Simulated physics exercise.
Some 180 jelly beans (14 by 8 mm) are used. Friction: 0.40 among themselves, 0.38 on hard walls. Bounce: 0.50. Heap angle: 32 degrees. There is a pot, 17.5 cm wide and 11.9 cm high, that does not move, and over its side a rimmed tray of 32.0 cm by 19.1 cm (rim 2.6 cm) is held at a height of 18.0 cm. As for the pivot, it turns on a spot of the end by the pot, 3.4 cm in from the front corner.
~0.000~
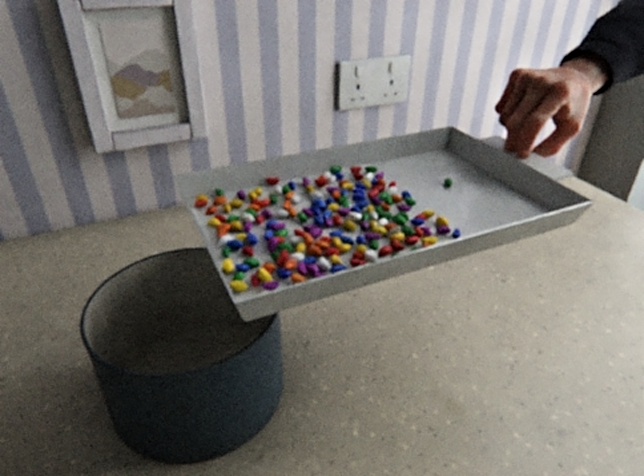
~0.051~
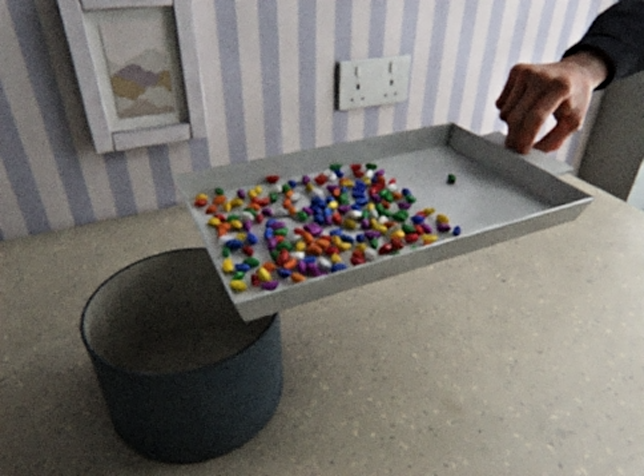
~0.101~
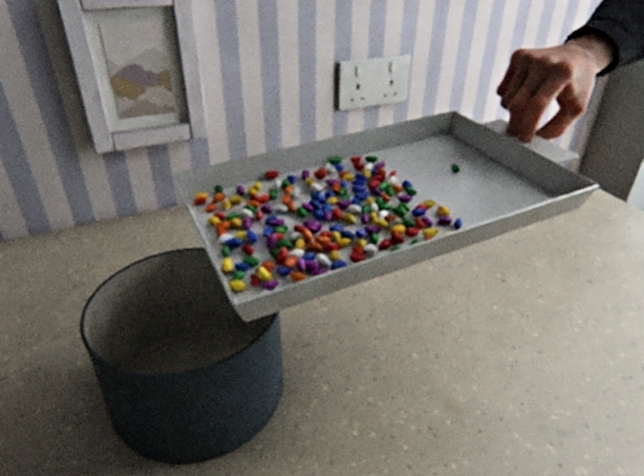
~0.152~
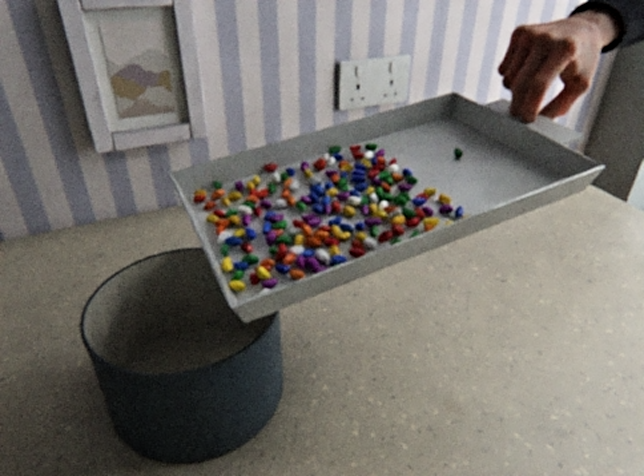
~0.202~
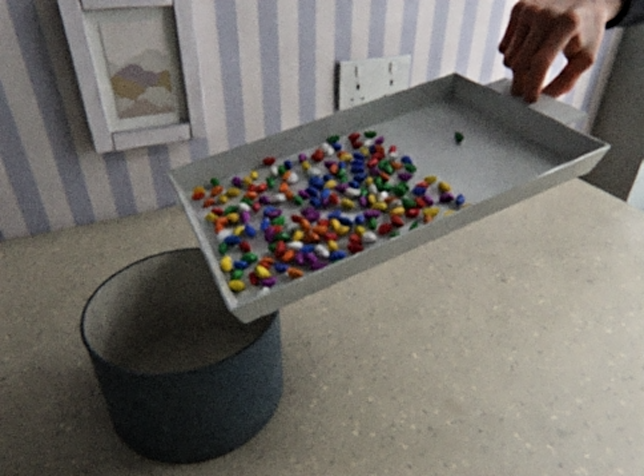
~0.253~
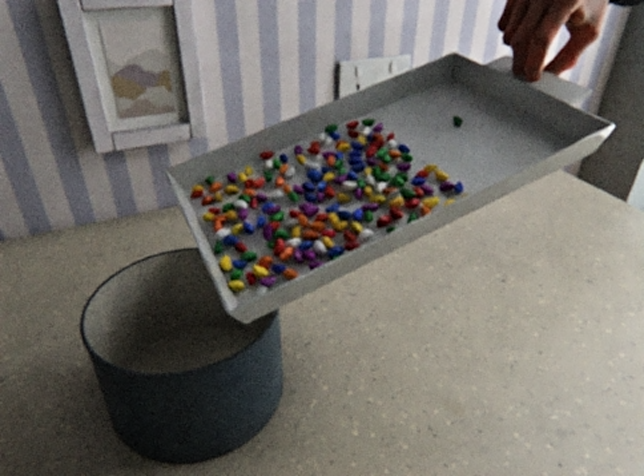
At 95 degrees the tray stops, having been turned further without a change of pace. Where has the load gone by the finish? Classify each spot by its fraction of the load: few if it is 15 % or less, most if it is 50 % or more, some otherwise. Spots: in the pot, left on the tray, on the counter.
Pot: Some. Tray: Few. Counter: Most.
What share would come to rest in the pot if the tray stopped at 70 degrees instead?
I'd put it at close to 20 per cent.
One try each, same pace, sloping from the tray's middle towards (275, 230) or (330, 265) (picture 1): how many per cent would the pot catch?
The share comes to about 90 in a hundred, then about 0 in a hundred.
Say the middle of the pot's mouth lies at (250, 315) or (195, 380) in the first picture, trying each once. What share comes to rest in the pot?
Close to 30 in a hundred, then close to 90 in a hundred.
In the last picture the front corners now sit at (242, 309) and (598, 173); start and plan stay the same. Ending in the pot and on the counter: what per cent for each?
Final per cent - pot 0, counter 100.
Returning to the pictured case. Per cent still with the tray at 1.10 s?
Around 85 percent of it.
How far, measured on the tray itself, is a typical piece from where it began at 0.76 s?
About 8 cm.
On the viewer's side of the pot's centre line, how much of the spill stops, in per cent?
About 100 per cent.
After 0.76 s, tilt 53 degrees; the tray holds 100 %, the pot 0 %.
After 1.10 s, tilt 78 degrees; the tray holds 85 %, the pot 5 %.
After 1.53 s, tilt 95 degrees; the tray holds 0 %, the pot 40 %.
In the end, at 3.3 s, pot 40 %, tray 0 %, counter 60 %.
